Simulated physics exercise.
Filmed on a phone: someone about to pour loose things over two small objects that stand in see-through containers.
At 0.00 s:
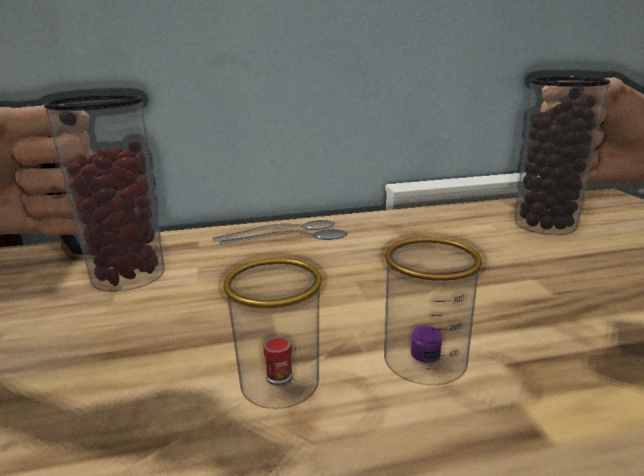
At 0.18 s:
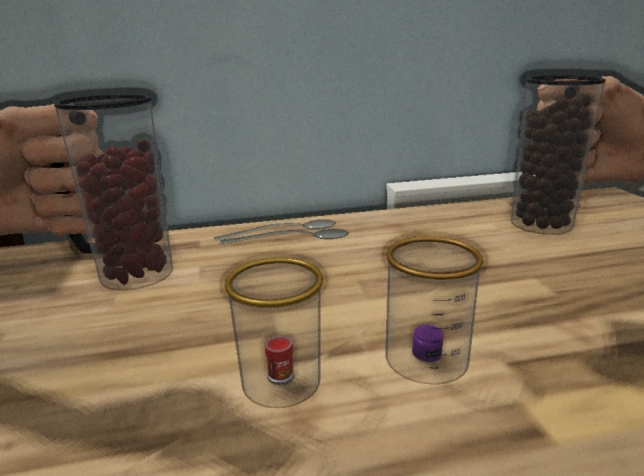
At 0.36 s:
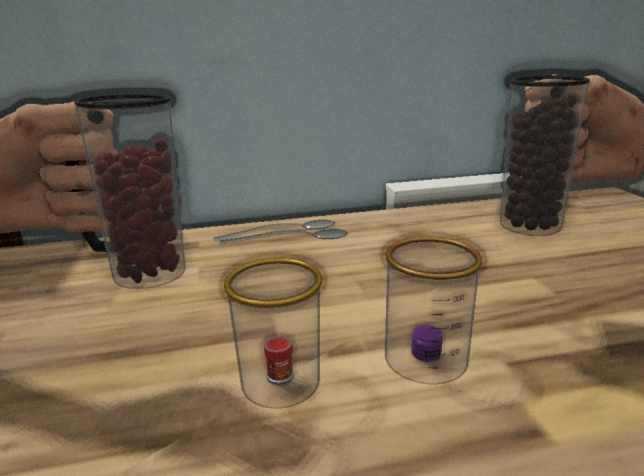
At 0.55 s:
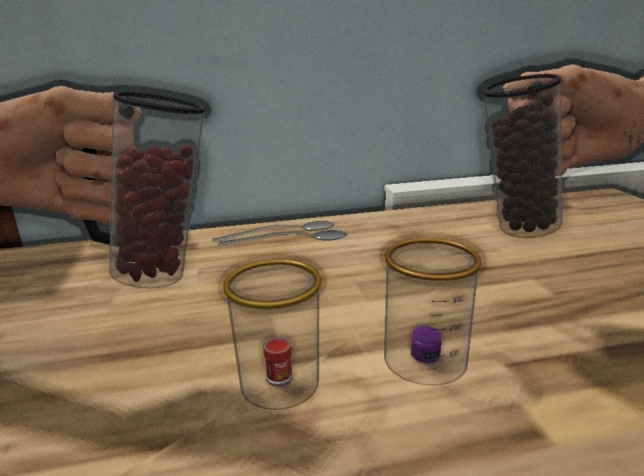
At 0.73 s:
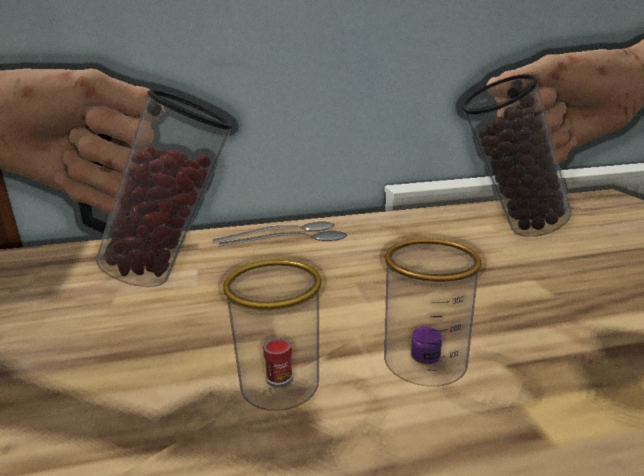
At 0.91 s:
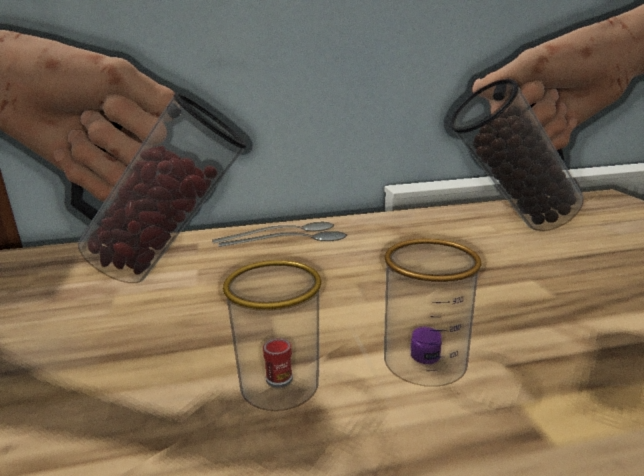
Above a wooden table, two hands bring cups of beans and dark balls inward, tilting them.
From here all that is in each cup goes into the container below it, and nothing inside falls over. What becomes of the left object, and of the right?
The left one is covered over; the right one is covered over.
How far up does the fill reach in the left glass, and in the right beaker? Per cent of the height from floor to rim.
Left: 65 %. Right: 50 %.
After 1.46 s, left glass empty, all of its cupful still in the cup; right beaker empty, all of its cupful still in the cup.
After 1.95 s, left glass nearly empty, the bulk of its cupful still in the cup; right beaker a quarter full, near half of its cupful still in the cup.
After 2.36 s, left glass half full, none of its cupful still in the cup; right beaker half full, none of its cupful still in the cup.
In the end (2.8 s), left glass two thirds full (surface near (275, 319)), nothing beside it; right beaker half full (surface near (429, 309)), nothing beside it; the left thing is covered; the right thing is covered.
